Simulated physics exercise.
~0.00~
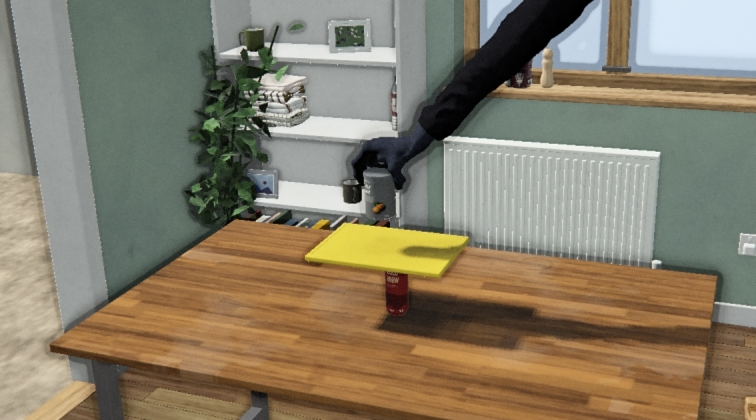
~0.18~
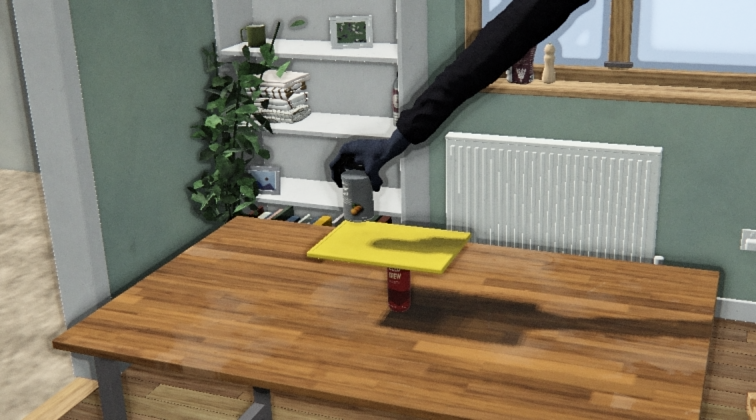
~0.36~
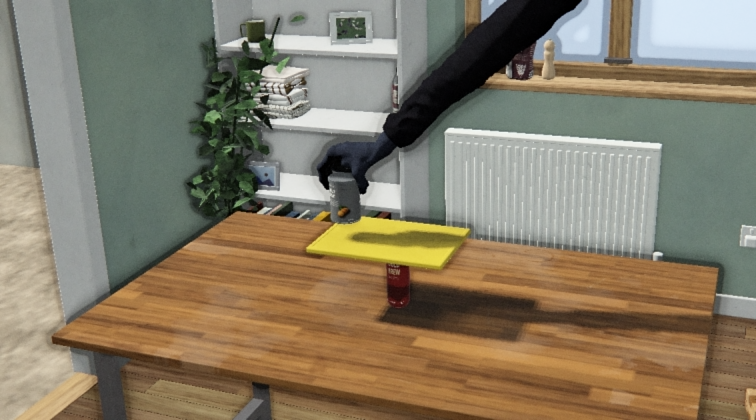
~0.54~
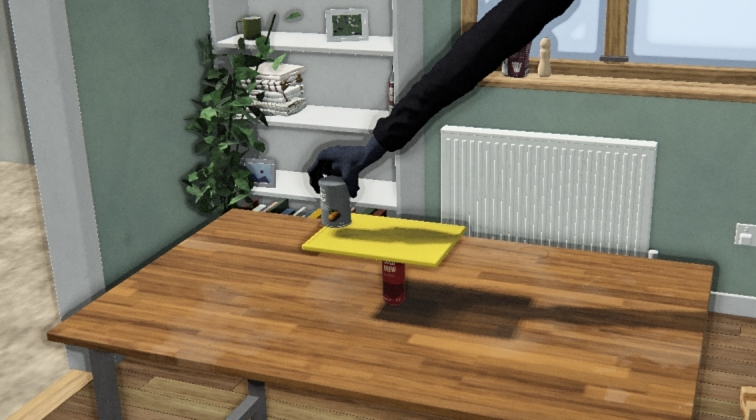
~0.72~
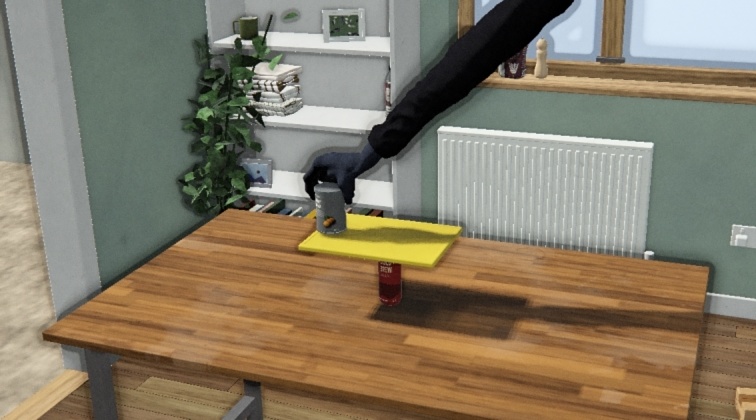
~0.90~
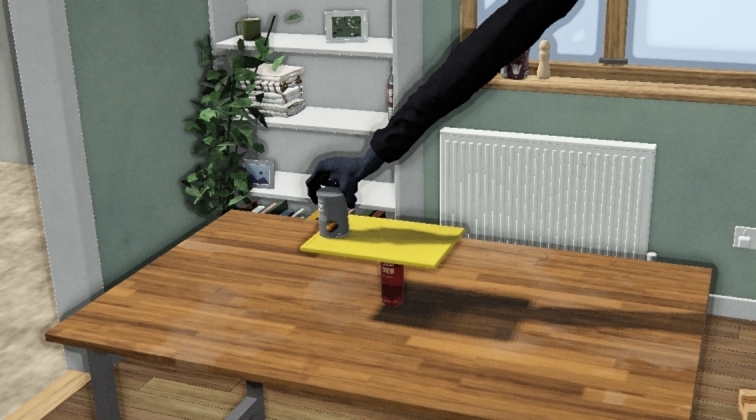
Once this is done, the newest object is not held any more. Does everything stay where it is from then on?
I expect it to fail to stay steady.
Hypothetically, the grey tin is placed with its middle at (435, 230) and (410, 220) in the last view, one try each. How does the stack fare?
It tips over first and stays steady second.
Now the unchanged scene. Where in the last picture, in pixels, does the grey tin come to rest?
Look around (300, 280) in the final frame.
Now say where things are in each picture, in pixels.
In the first frame, on its way; grey tin (380, 194); yellow lid (389, 249).
In the second frame, on its way; grey tin (358, 196); yellow lid (391, 245).
In the third frame, on its way; grey tin (345, 198); yellow lid (390, 241).
In the fourth frame, on its way; grey tin (336, 202); yellow lid (386, 238).
In the fifth frame, on its way; grey tin (331, 208); yellow lid (382, 239).
In the sixth frame, set down, still held; grey tin (334, 212); yellow lid (384, 240).
By 1.30 s, grey tin now fallen; yellow lid tilted by 68°.
By 1.80 s, yellow lid now fallen; red can tilted by 57°.
When it is over (2.1 s), fallen, yellow lid, grey tin and red can. End places, in pixels of the last picture, grey tin near (300, 280). The stack gives way.
